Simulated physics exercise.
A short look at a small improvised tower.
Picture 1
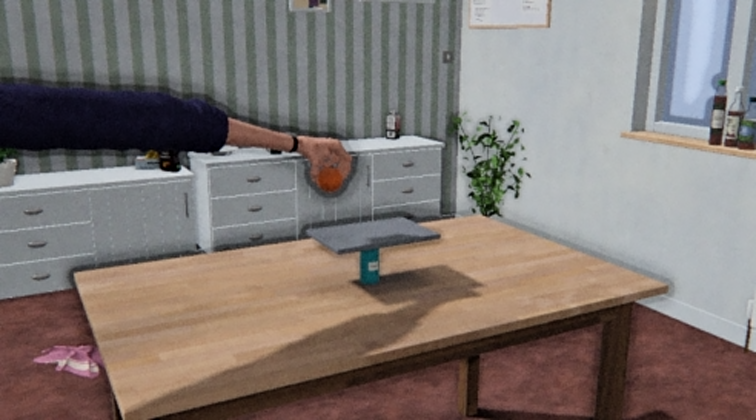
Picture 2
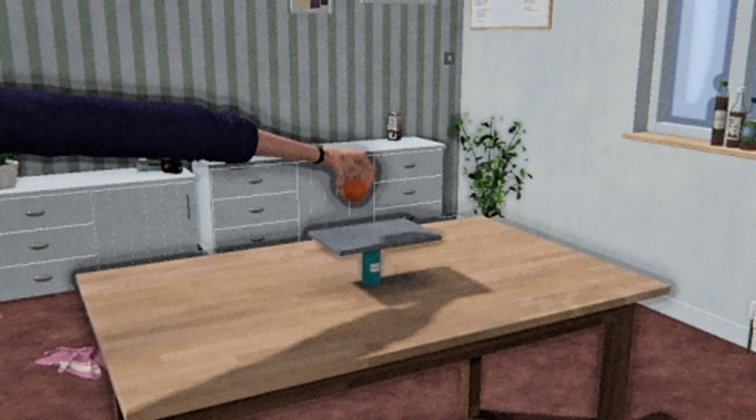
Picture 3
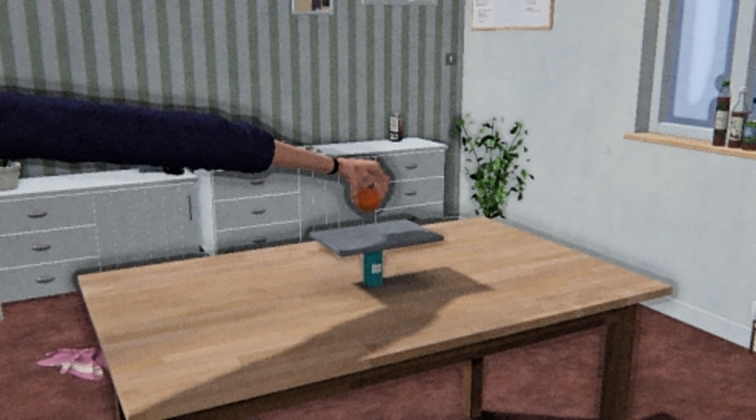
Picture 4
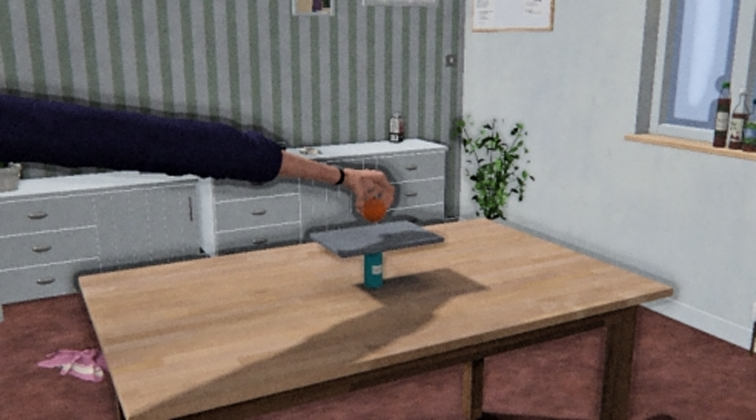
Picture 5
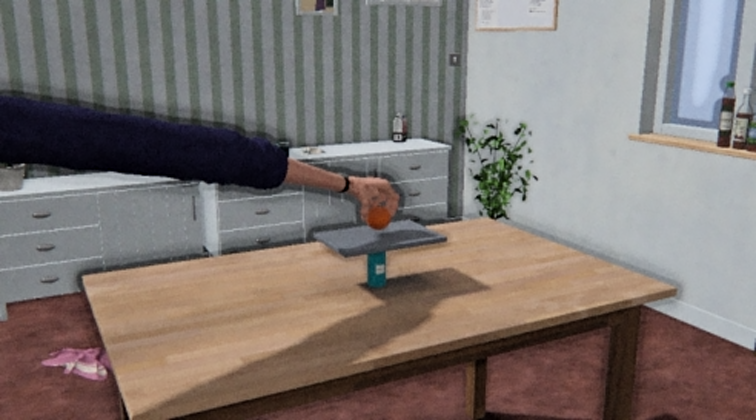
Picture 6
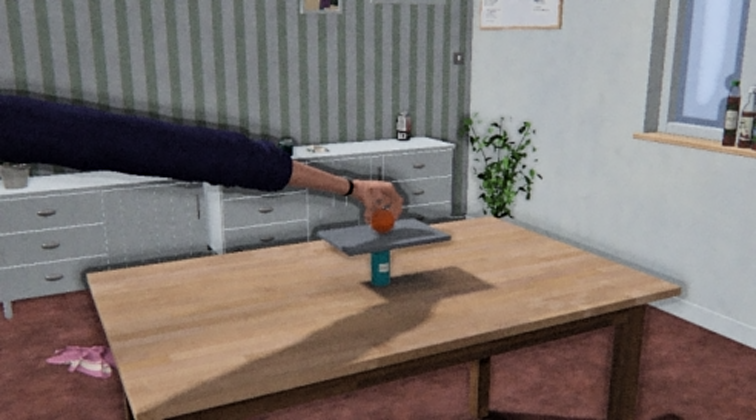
We see a hand holding an orange tomato above a gray slab balanced on a turquoise shaker on a wooden table. The arm extends from the left, moves a short way right and lowers the tomato onto the slab, still gripping it.
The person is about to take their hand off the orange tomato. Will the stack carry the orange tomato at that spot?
Outcome: The stack holds.
Then, 0.30 s later than the last frame, all is still.
Then, 0.70 s later than the last frame, orange tomato resting near (382, 221).
When it is over, all 3 as before. End places, in pixels of the last picture, orange tomato near (382, 221). The stack stays up.
